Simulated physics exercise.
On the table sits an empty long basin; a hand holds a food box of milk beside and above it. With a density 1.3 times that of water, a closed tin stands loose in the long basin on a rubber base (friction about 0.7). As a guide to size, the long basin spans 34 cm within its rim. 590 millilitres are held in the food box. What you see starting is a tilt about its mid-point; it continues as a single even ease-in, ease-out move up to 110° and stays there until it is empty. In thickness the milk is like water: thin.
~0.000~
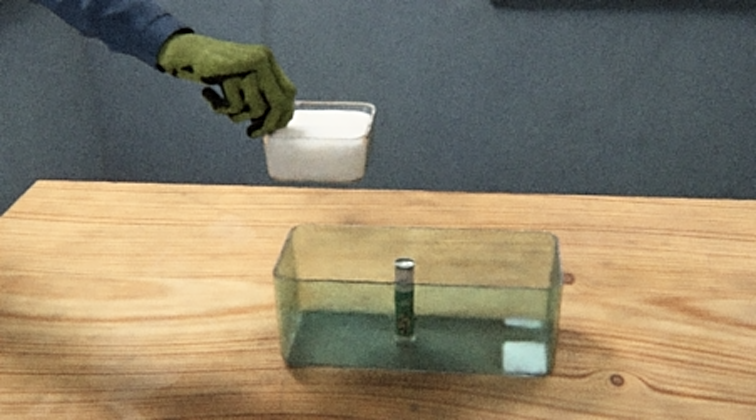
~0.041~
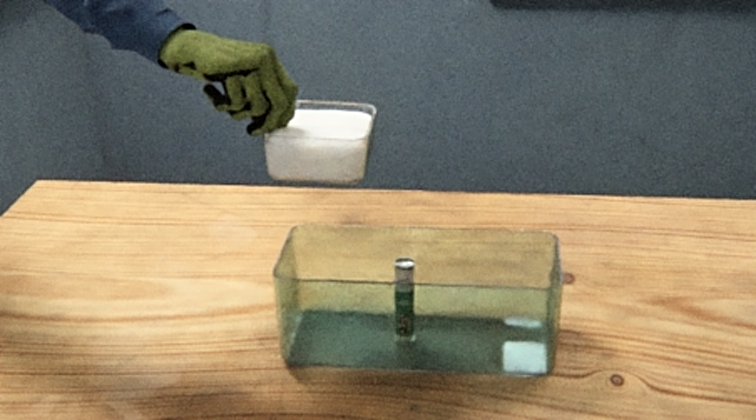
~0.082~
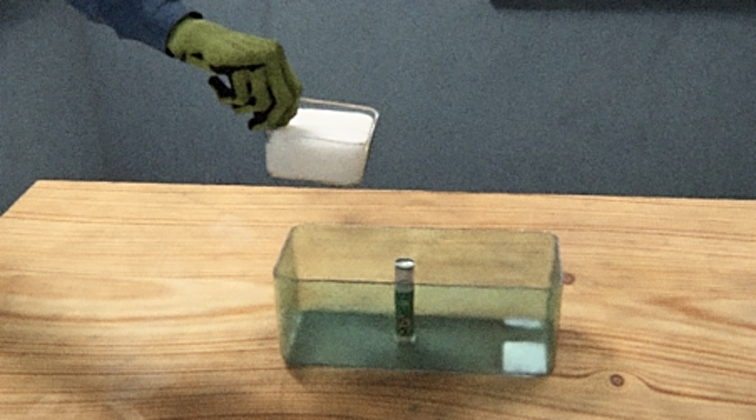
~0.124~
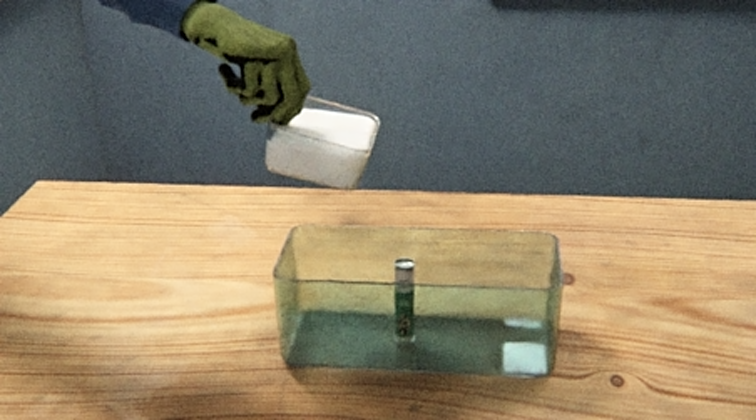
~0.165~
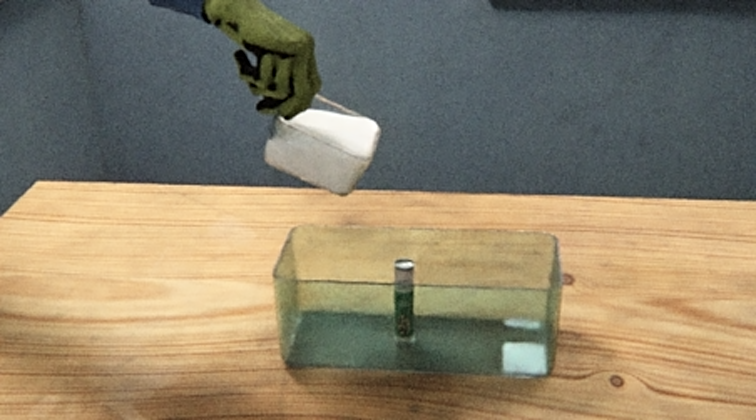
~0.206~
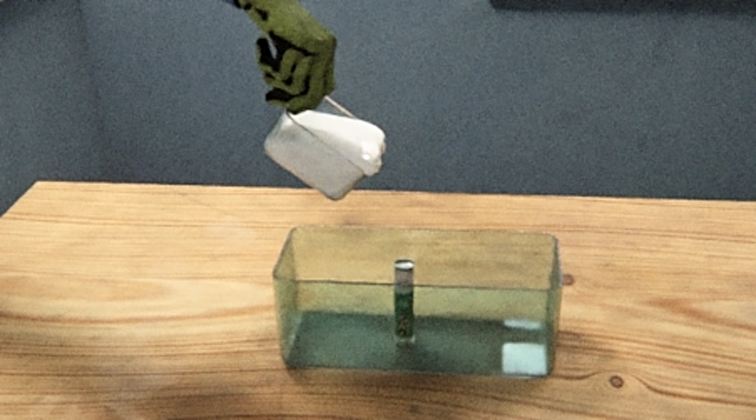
Gloved hand tilting a clear box of milk rightward above a long empty basin with a small tin standing inside.
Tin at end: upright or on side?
It will stay erect.
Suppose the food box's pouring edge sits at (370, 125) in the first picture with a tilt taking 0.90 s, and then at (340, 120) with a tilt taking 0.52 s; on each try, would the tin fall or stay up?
Try 1: Still standing; try 2: Tipped over.
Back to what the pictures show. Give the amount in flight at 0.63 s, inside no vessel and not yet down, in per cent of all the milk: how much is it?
Near 4 percent.
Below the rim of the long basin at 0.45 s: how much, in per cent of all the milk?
Around 44 percent.
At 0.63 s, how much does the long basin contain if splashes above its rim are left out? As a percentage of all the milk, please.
Roughly 92 per cent.
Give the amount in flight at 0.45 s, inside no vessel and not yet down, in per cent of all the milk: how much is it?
Near 46 per cent of it all.
Then, 0.45 s in, the tilt is 105° and 9 per cent is still to pour; the tin stands where it began.
Then, 0.63 s in, the tilt is 110° and 0 per cent is still to pour; the tin stands where it began.
Then, 0.82 s in, the tilt is 110° and 0 per cent is still to pour; the tin stands where it began.
Then, 1.02 s in, the tilt is 110° and 0 per cent is still to pour; the tin stands where it began.
Finally, the tin stands where it began.
